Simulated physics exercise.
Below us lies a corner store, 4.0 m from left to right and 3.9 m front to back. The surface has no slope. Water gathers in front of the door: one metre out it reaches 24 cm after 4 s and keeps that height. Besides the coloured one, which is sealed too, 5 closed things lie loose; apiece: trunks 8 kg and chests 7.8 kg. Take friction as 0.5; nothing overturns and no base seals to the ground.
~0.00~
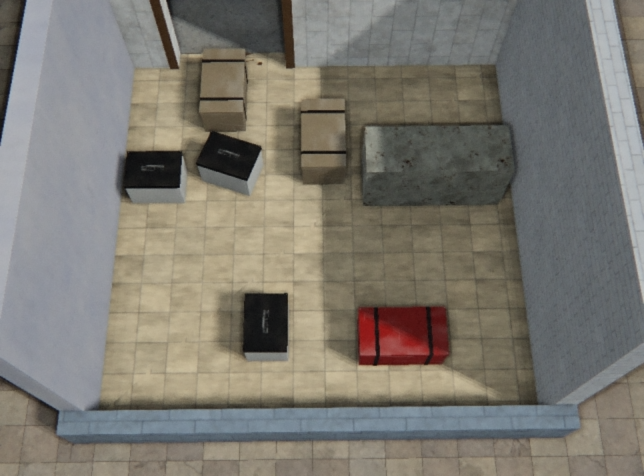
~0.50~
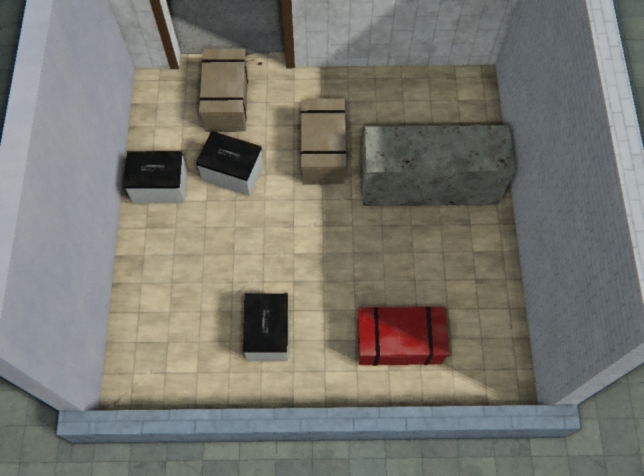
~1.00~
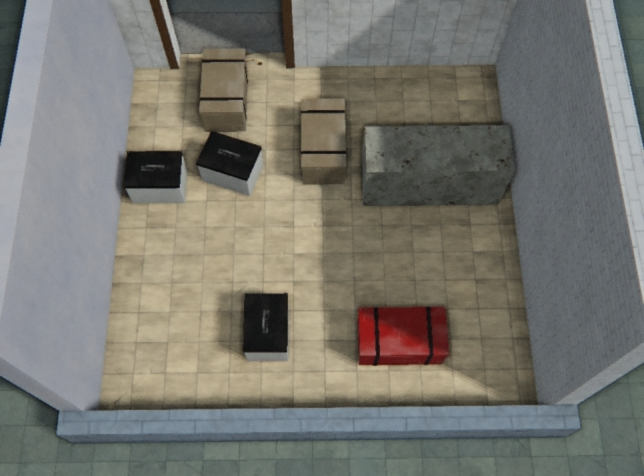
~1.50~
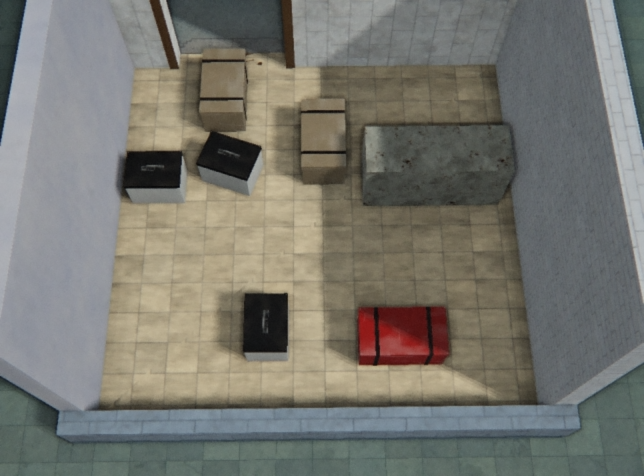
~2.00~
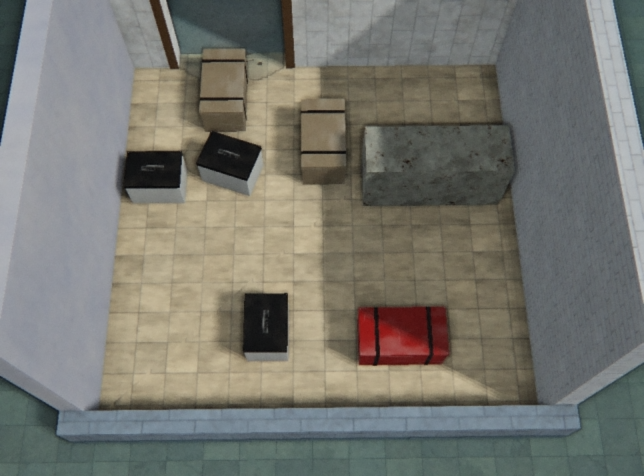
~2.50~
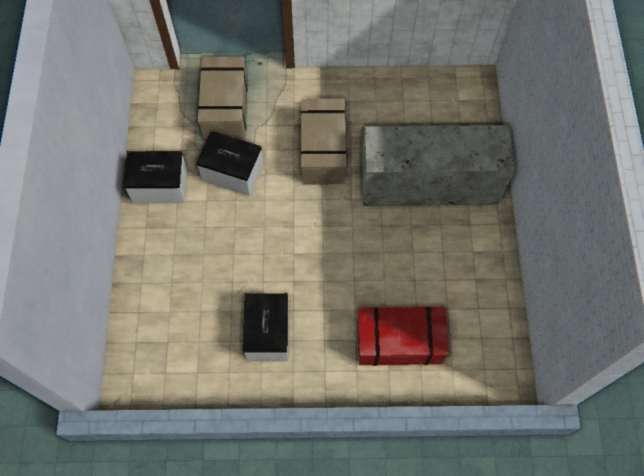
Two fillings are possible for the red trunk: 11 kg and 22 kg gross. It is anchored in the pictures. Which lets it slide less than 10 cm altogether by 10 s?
For it, neither weight holds it.
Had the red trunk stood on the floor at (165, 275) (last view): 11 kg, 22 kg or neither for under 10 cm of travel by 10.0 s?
Neither holds.
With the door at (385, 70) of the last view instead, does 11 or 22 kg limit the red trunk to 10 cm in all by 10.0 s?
In that case neither load is enough.
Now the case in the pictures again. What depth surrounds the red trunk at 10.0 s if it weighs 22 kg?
About 15 cm.
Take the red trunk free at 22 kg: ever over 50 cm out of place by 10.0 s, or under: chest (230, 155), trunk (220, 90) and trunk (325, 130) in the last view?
In turn: Over, past it, less.
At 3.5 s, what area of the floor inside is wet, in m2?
About 3.0 m2.
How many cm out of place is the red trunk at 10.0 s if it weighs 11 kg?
Roughly 100 cm.
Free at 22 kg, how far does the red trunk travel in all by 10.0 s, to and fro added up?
Some 120 cm in all.
After 3.5 s the red trunk would be 0 cm from its start with 11 kg and 0 cm from its start with 22 kg; 0 cm of water round it then.
After 4.5 s the red trunk would be 0 cm from its start with 11 kg and 0 cm from its start with 22 kg; 0 cm of water round it then.
After 7.0 s the red trunk would be 66 cm from its start with 11 kg and 34 cm from its start with 22 kg; 6 cm of water round it then.
After 10.0 s the red trunk would be 94 cm from its start with 11 kg and 87 cm from its start with 22 kg; 15 cm of water round it then.
